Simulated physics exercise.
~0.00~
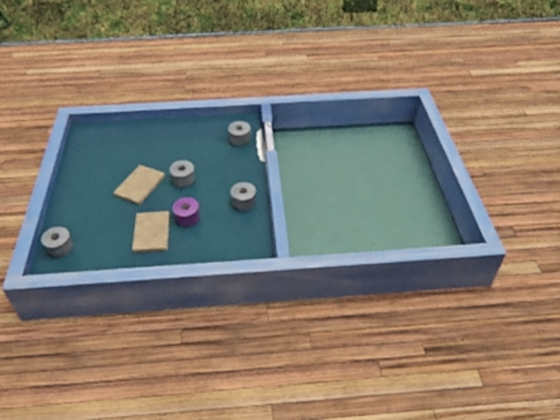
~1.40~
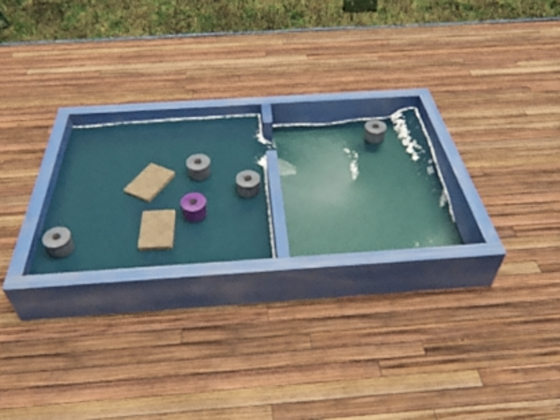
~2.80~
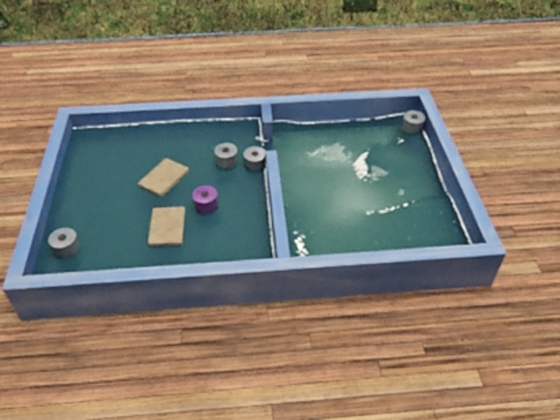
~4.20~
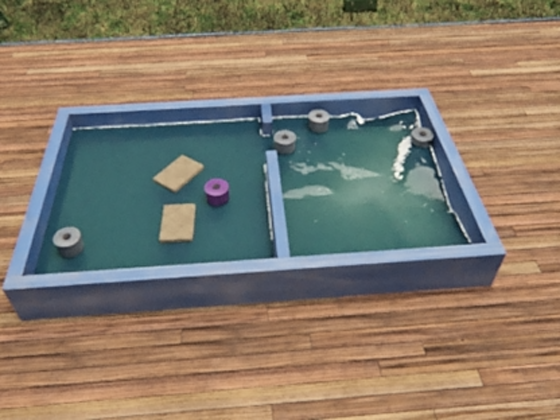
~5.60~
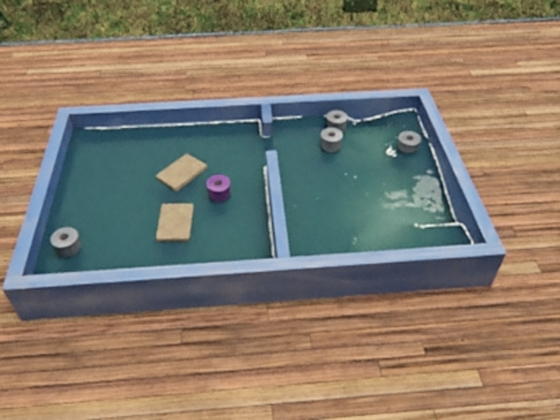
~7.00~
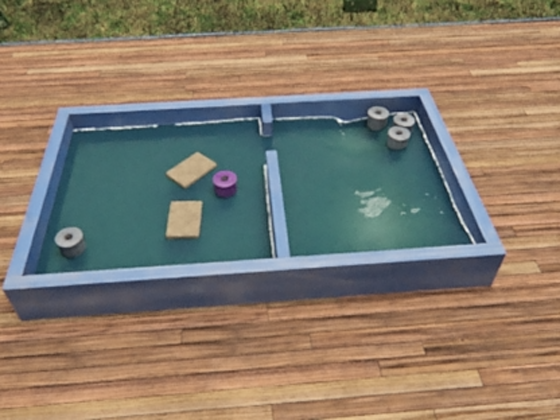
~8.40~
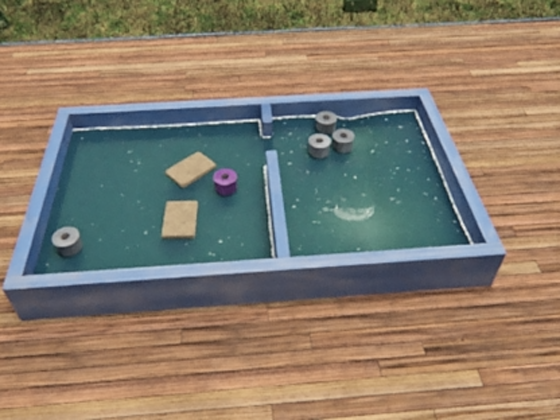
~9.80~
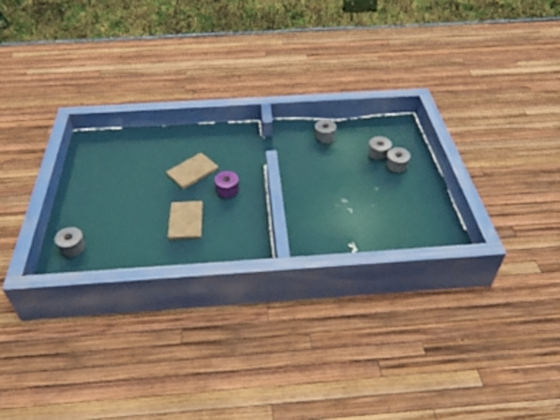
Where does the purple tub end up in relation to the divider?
It ends up still floating on the left side, short of the divider. It drifts right and slightly up at first, then barely moves.
